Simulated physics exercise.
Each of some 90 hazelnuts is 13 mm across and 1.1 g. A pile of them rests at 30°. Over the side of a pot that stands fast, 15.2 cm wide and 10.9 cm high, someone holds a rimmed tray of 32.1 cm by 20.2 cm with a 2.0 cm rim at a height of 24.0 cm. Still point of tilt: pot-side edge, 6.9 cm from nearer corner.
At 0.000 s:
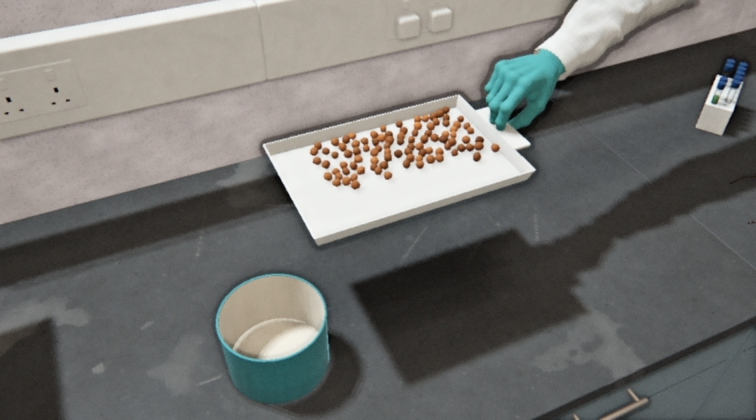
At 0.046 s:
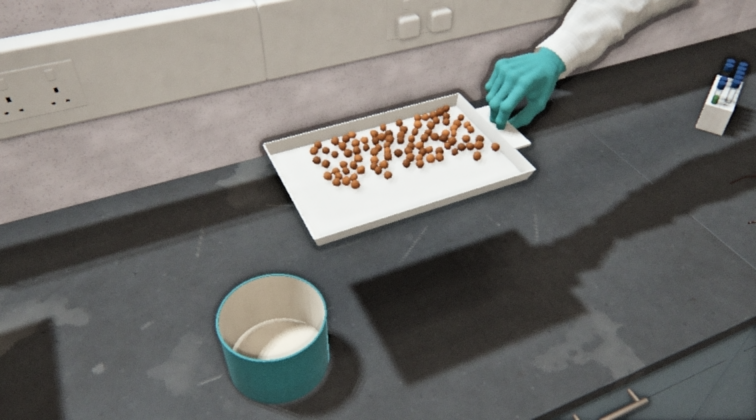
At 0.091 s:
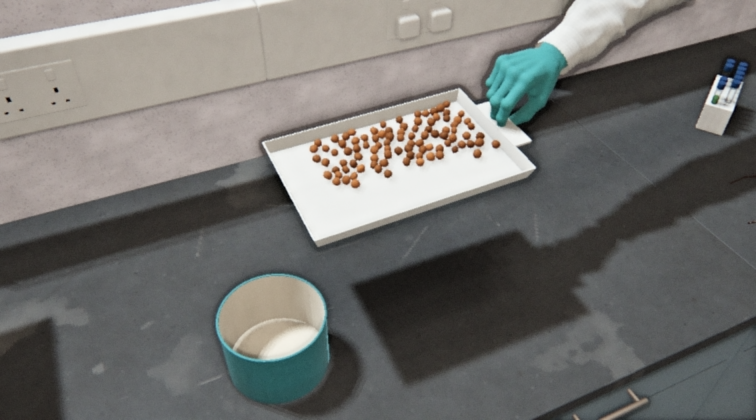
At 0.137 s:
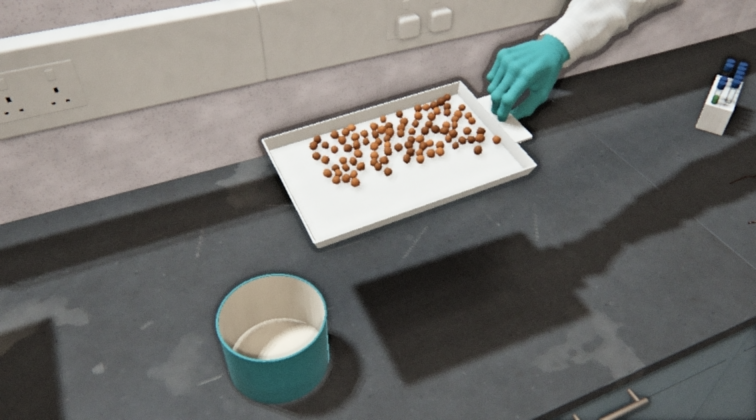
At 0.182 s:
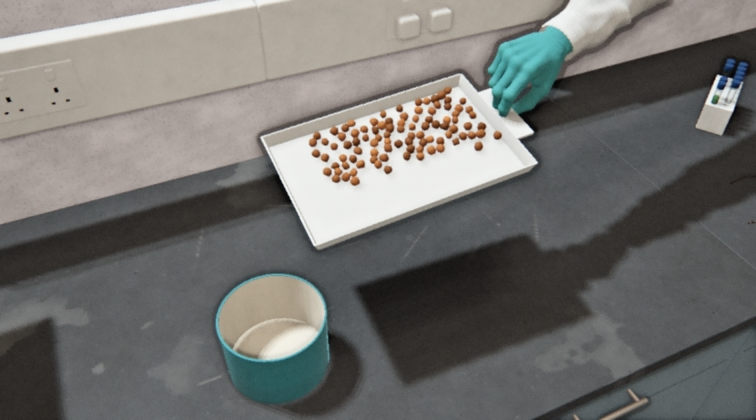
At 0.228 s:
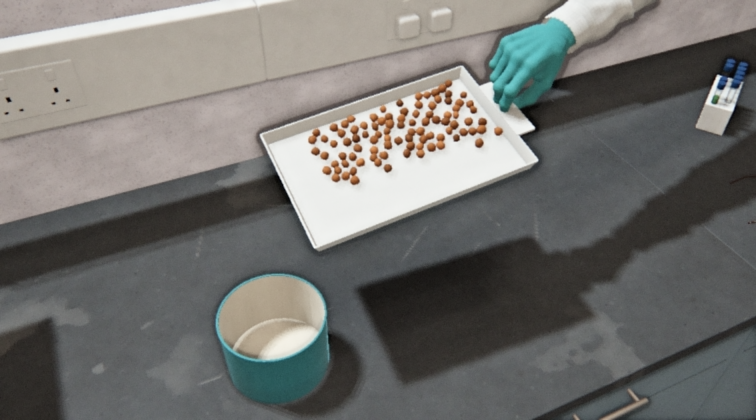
A white rimmed tray scattered with small round brown nuts is held above a dark grey countertop, seen from above at an angle by a still camera. A teal-gloved hand in a white sleeve grips its right end, with a teal pot, cream inside, at lower left, wall sockets behind and a small rack at right. The hand slowly tilts the tray, its far side rising slightly, while the nuts stay spread in nearly the same arrangement.
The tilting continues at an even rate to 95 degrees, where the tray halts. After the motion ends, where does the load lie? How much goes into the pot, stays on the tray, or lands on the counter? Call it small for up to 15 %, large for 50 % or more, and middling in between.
Pot - middling, left on the tray - small, counter - large.
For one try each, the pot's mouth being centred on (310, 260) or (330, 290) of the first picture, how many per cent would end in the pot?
I'd say some 10 per cent for the first and some 85 per cent for the second.
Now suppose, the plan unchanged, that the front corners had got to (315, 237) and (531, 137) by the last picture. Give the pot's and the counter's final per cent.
Pot 70 % / counter 30 %.
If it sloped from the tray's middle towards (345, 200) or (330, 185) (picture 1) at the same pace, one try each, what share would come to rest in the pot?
95 and 30 %.
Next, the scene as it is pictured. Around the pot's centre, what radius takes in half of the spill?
16 cm.
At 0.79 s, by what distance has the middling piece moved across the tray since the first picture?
Roughly 16 cm.
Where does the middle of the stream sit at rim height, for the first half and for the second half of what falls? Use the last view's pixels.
Earlier half close to (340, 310), later half at (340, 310) in pixels.
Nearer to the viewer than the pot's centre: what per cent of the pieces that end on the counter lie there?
80 %.
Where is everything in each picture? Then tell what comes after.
Tray tilt 0 degrees, front corners at (317, 234) and (529, 168); middle of the pieces at (400, 142); pot at (272, 315), in the first picture.
Tray tilt 1 degrees, front corners at (317, 234) and (529, 168); middle of the pieces at (400, 141), in the second picture.
Tray tilt 2 degrees, front corners at (317, 236) and (530, 166); middle of the pieces at (400, 138), in the third picture.
Tray tilt 5 degrees, front corners at (317, 238) and (530, 164), lowest corner left front; middle of the pieces at (401, 134), in the fourth picture.
Tray tilt 9 degrees, front corners at (317, 240) and (531, 161), lowest corner left front; middle of the pieces at (401, 130), in the fifth picture.
Tray tilt 12 degrees, front corners at (317, 242) and (532, 159), lowest corner left front; middle of the pieces at (401, 126); pot at (272, 315). Its pace works out near 70 degrees a second, in the sixth picture.
After 0.79 s, tilt 51 degrees; the tray holds 90 %, the pot 0 %.
After 1.16 s, tilt 77 degrees; the tray holds 60 %, the pot 10 %.
After 1.62 s, tilt 95 degrees; the tray holds 0 %, the pot 30 %.
At rest (2.7 s), pot 30 %, tray 0 %, counter 70 %.
